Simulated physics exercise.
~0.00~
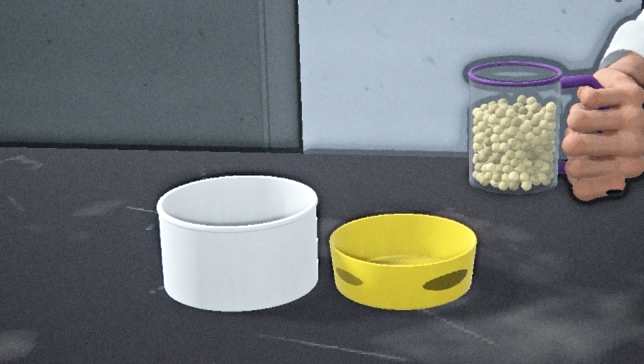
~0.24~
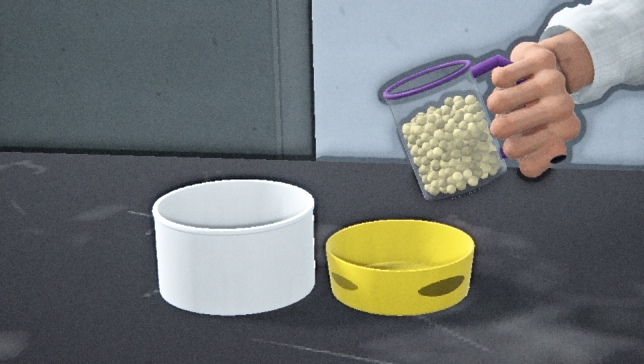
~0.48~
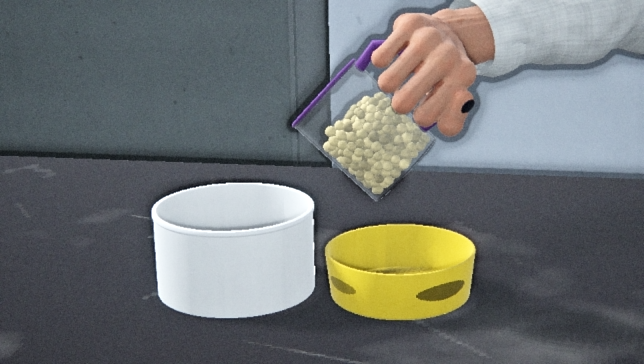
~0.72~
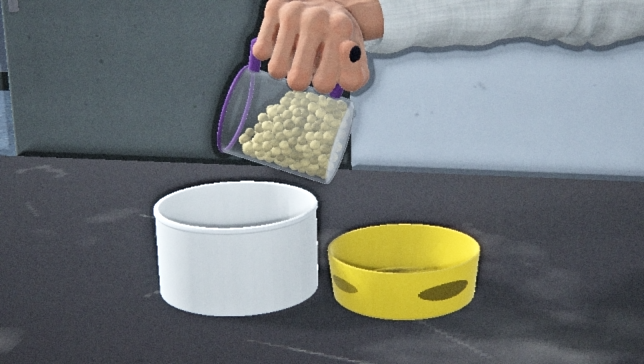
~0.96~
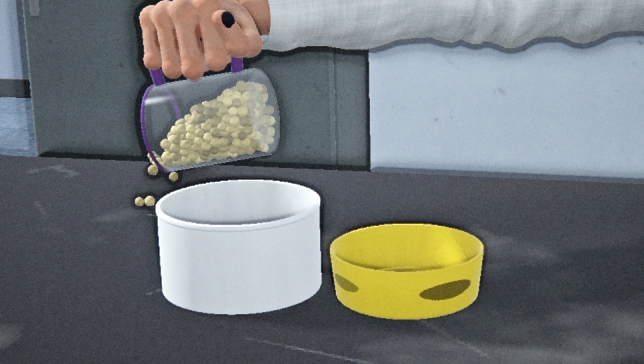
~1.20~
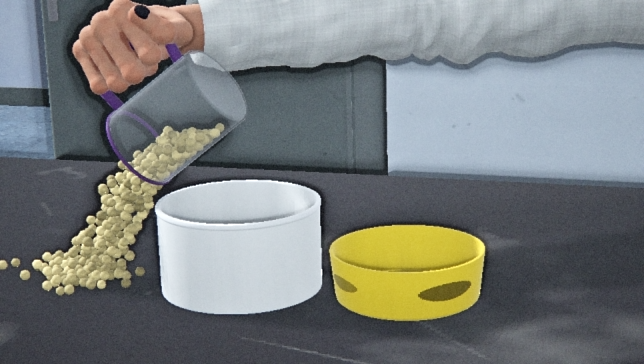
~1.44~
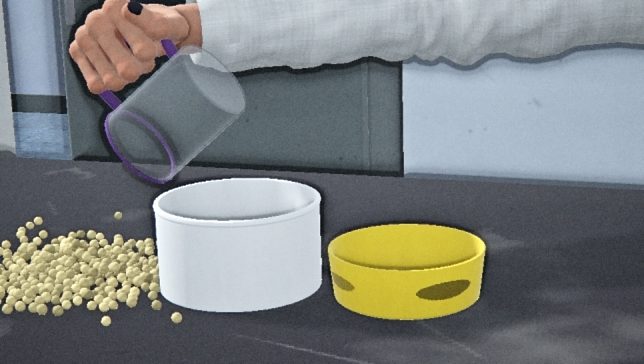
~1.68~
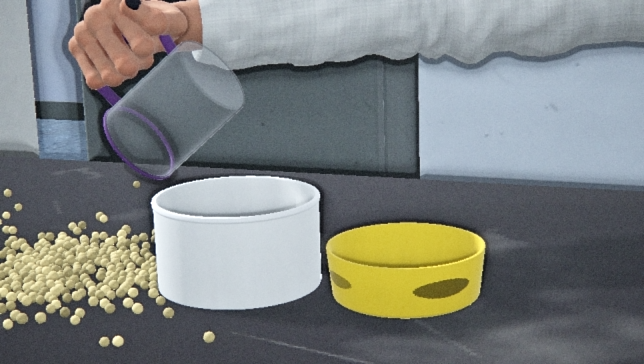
A hand carrying a clear cup of soya beans left past a yellow dish and white pot, spilling them all onto the table.
